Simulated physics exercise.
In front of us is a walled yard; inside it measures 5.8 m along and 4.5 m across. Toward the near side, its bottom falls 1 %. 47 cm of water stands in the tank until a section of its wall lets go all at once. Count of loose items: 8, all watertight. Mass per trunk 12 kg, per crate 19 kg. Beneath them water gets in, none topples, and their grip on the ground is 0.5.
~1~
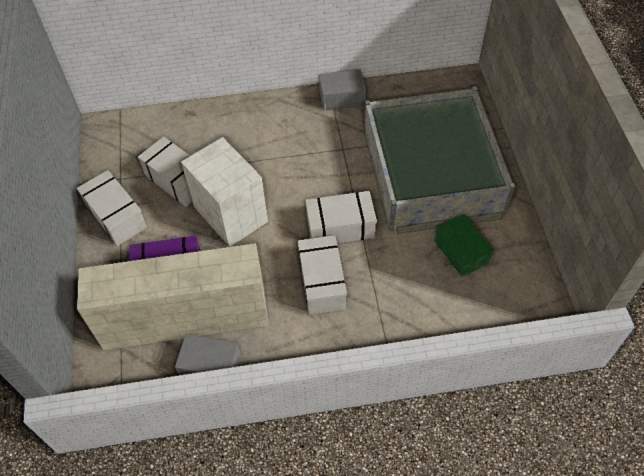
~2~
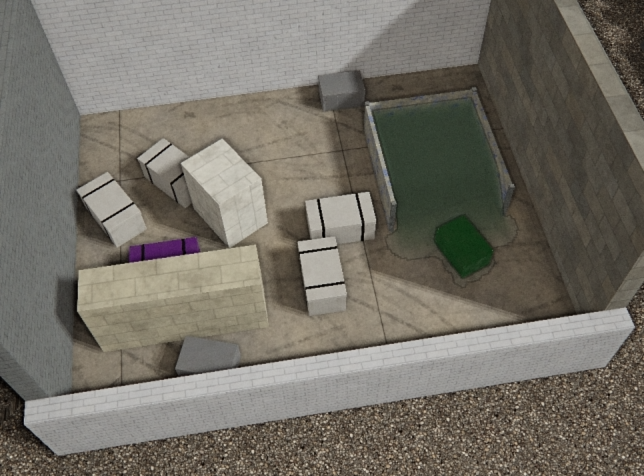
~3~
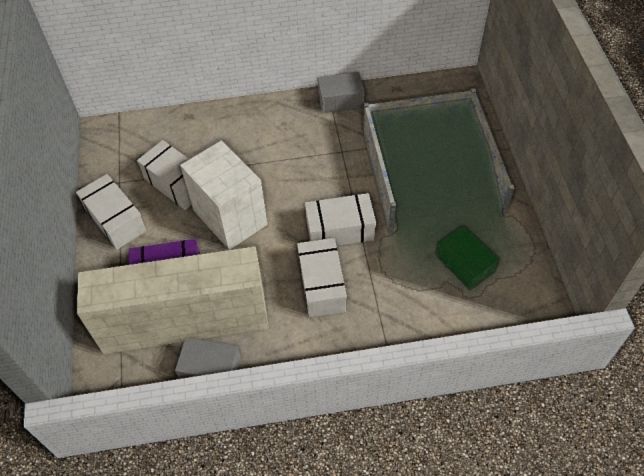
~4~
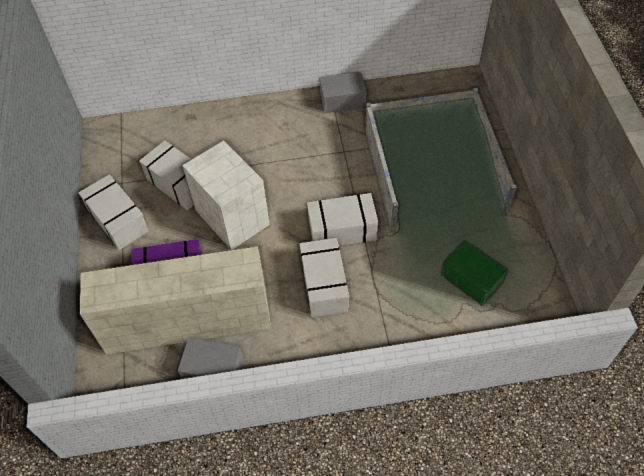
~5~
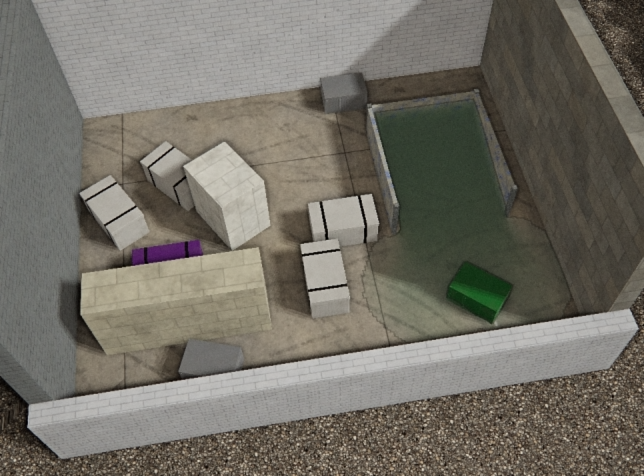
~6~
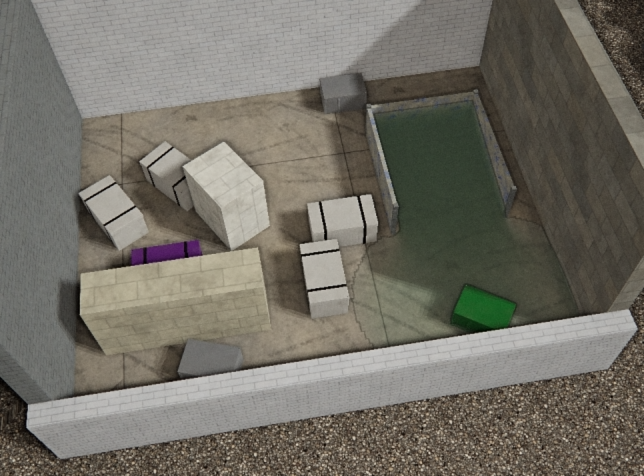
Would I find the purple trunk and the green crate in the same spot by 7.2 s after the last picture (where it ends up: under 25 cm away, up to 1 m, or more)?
Final spots: Purple trunk a moderate distance away, green crate a long way off.
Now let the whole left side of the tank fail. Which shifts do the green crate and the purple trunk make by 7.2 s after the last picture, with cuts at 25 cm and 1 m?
In that situation the green crate stays about where it was, while the purple trunk creeps a little.
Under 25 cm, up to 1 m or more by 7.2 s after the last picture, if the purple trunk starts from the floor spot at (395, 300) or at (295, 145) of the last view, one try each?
Respectively: It is shoved a long way; it rests almost unmoved.
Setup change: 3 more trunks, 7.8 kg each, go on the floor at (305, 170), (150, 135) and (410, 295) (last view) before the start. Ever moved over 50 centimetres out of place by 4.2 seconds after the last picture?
Well, in that order it's lower, lower and higher.
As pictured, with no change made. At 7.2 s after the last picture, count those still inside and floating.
The count is 3.
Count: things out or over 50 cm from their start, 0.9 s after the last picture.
I get 1.
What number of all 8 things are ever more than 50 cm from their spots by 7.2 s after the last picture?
Count: 4.
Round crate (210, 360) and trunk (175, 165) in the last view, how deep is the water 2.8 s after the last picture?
I'd put it at 20 cm and 0 cm respectively.
Then, 0.9 s after the last picture the purple trunk is near (166, 260), 0.0 m from its start, aground; the green crate is near (469, 323), 1.2 m from its start, afloat; 1 afloat.
Then, 2.8 s after the last picture the purple trunk is near (166, 260), 0.0 m from its start, aground; the green crate is near (294, 324), 2.3 m from its start, afloat; 3 afloat.
Then, 4.8 s after the last picture the purple trunk is near (151, 263), 0.2 m from its start, aground; the green crate is near (209, 360), 3.3 m from its start, afloat; 2 afloat.
Then, 7.2 s after the last picture the purple trunk is near (106, 264), 0.7 m from its start, afloat; the green crate is near (197, 358), 3.4 m from its start, afloat; 3 afloat.
